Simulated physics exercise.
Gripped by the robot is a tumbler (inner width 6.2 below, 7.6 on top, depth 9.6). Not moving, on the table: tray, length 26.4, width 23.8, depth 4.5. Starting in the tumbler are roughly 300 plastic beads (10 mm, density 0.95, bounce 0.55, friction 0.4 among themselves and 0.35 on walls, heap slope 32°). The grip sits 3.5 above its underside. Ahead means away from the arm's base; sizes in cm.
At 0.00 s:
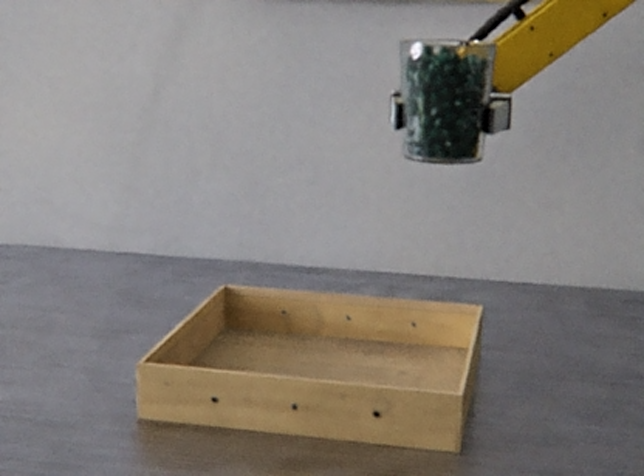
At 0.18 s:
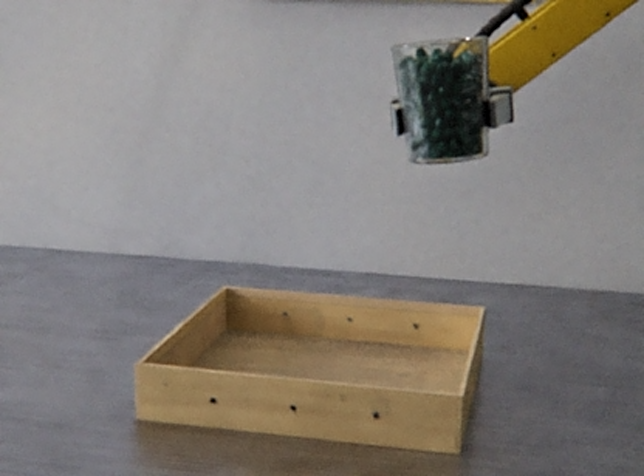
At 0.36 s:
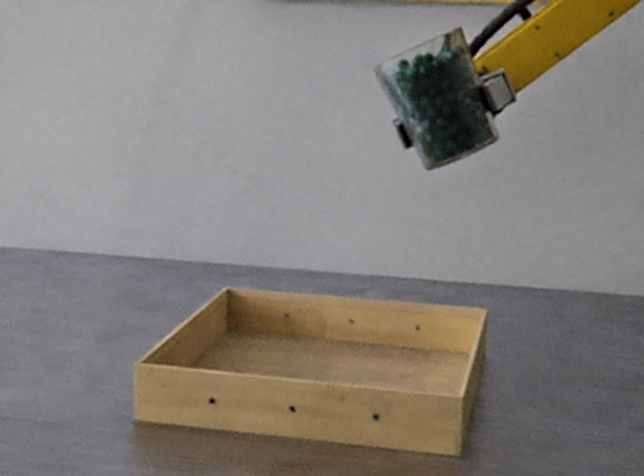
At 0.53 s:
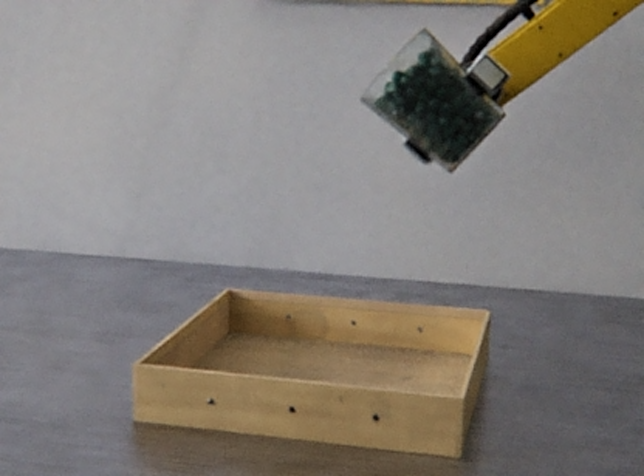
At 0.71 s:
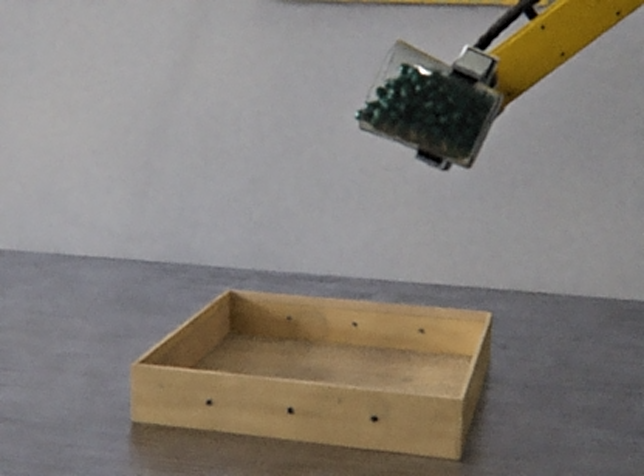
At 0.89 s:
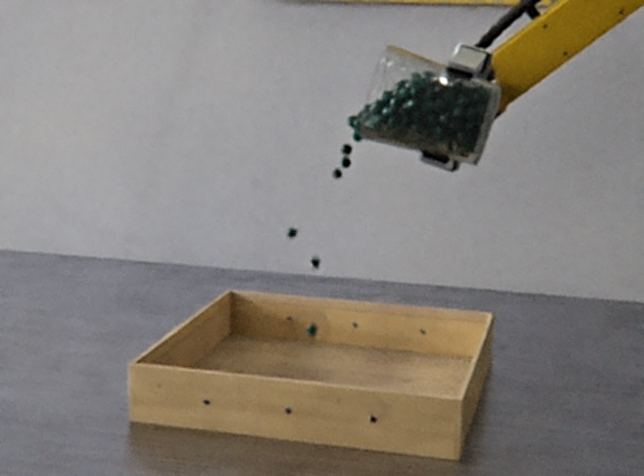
Above a shallow wooden tray on a gray table, a yellow robot arm holds a clear tumbler of dark green beads, tilts it steadily to the left, and a few beads drop from its rim toward the tray.
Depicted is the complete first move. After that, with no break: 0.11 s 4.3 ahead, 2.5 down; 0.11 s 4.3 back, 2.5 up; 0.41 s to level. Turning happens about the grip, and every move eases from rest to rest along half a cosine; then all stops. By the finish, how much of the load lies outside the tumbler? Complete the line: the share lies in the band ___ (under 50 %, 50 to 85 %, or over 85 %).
The share lies in the band under 50 %.
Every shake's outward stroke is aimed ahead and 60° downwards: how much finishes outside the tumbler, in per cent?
Roughly 20 per cent.
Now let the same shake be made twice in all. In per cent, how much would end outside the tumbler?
In that case some 55 per cent.
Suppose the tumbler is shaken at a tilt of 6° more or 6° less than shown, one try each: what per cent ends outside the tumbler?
55 and 25 percent.
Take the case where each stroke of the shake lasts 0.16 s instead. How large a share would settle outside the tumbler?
I'd expect close to 30 in a hundred.
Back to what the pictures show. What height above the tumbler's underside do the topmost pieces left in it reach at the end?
Roughly 7.0 cm.
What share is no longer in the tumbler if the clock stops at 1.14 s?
Share out so far: Close to 35 %.
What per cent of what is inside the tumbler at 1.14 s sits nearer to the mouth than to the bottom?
Near 50 %.
After 1.14 s, tilted 75° forward, highest piece 26 above the table; 202 in the tumbler, 17 in the tray, 83 in flight or on a rim.
After 1.39 s, tilted 16° forward, highest piece 30 above the table; 183 in the tumbler, 106 in the tray, 4 on the table or floor, 9 in flight or on a rim.
After 1.72 s, level, highest piece 29 above the table; 183 in the tumbler, 109 in the tray, 9 on the table or floor, 1 in flight or on a rim.
After 2.77 s, level, highest piece 28 above the table; 183 in the tumbler, 109 in the tray, 10 on the table or floor.
In the end, 183 in the tumbler, 109 in the tray, 10 on the table or floor. That is 39 % outside the tumbler.
